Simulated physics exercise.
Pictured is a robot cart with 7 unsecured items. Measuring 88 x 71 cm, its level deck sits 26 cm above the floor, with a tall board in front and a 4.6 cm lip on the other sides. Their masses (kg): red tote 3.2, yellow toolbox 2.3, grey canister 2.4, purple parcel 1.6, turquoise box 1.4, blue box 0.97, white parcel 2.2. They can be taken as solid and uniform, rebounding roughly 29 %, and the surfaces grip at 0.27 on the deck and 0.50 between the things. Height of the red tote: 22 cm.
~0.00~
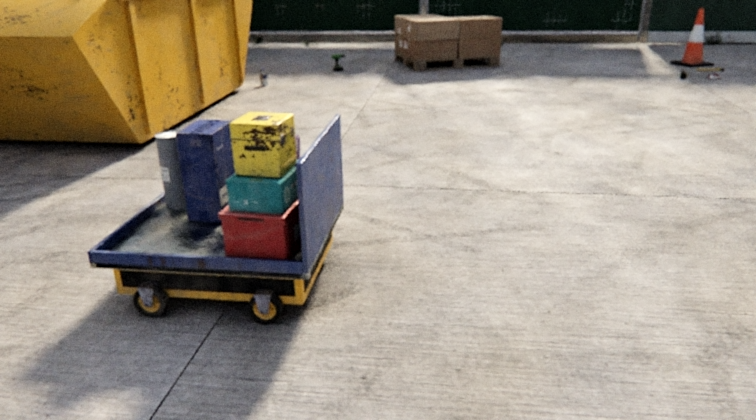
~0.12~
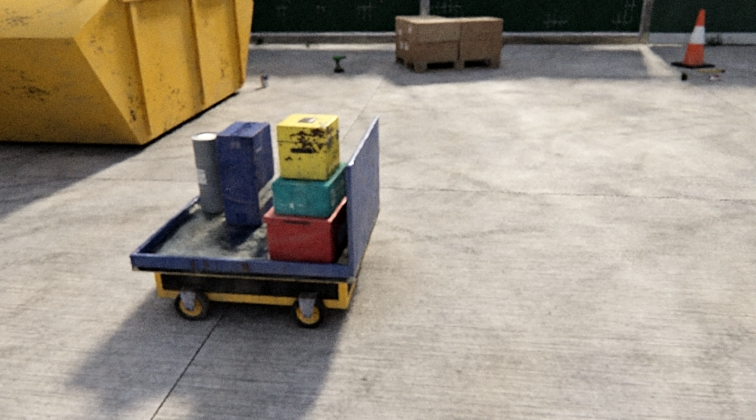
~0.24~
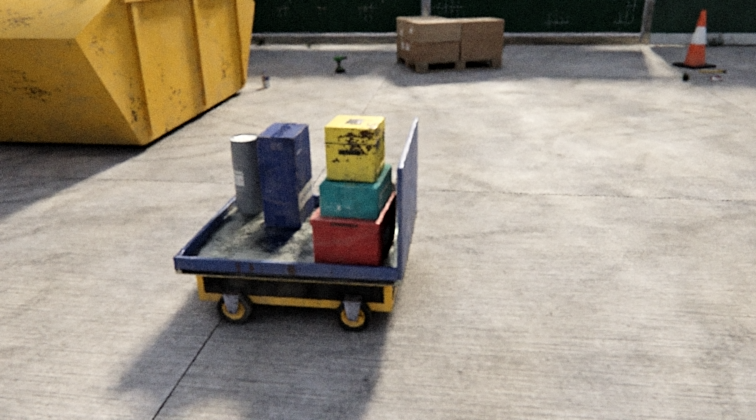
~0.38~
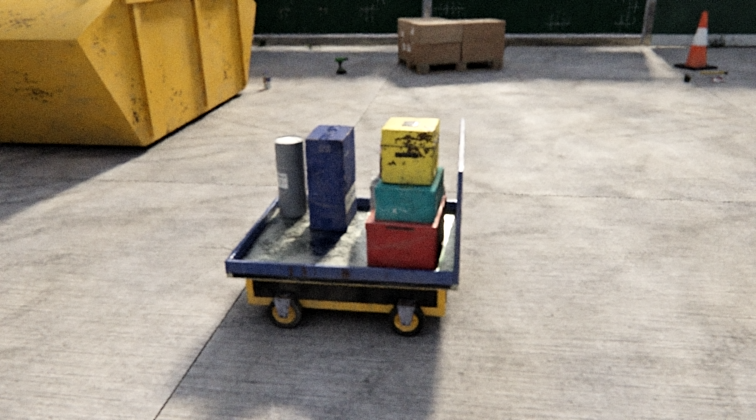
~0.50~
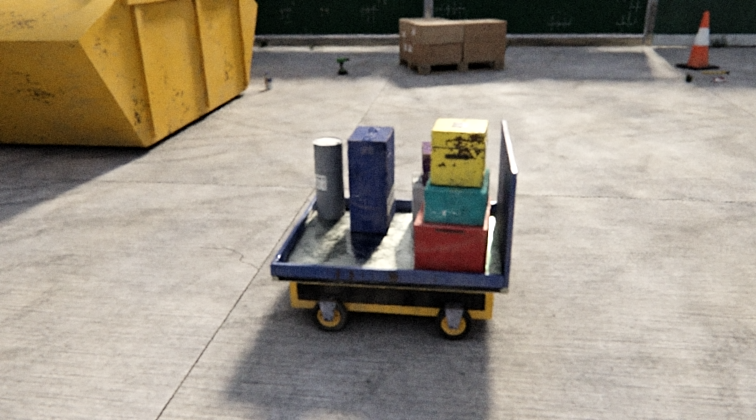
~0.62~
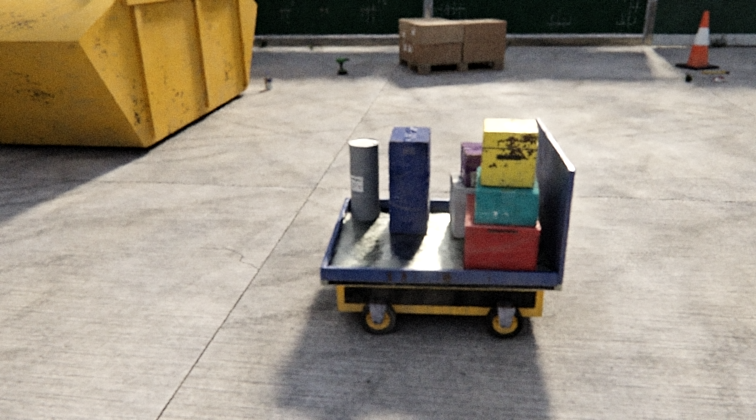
In a sunlit concrete yard with a yellow skip, stacked cartons and a traffic cone behind, a flat blue cart carrying boxes and a grey cylinder rolls from left to right. As it crosses, it turns slightly, and purple and white items come into view behind the red, turquoise and yellow stack.
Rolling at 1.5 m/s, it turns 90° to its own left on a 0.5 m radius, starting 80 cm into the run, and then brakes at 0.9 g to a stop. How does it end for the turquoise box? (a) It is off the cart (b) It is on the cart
(a) It is off the cart.
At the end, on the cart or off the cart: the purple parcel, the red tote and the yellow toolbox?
Well, the purple parcel does come off, the red tote does not come off, and the yellow toolbox does come off.
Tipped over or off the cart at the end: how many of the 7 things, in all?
The number here is 4.
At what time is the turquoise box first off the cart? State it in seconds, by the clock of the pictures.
That first happens close to 0.9 seconds.
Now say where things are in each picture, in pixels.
In the first picture, 0 cm covered; turquoise box (268, 185); red tote (269, 224).
In the second picture, 18 cm covered; grey canister (211, 172).
In the third picture, 36 cm covered; blue box (287, 175).
In the fourth picture, 57 cm covered; red tote (408, 233); yellow toolbox (411, 151).
In the fifth picture, 75 cm covered; grey canister (330, 178).
In the sixth picture, 93 cm covered, turned 3°; turquoise box (505, 195) slid 2 cm; blue box (410, 180).
After 0.92 s, 138 cm covered, turned 49°; yellow toolbox and turquoise box now off the cart; purple parcel leaning 4°; blue box slid 12 cm.
After 1.32 s, 196 cm covered, turned 90°; purple parcel now off the cart; blue box slid 32 cm; grey canister slid 8 cm.
At rest (2.2 s), off the cart, yellow toolbox, purple parcel and turquoise box; tipped over on the cart, grey canister; not toppled but over 10 cm from the start, blue box; the other 2 in place, give or take 10 cm. In the last view, turquoise box near (643, 229).
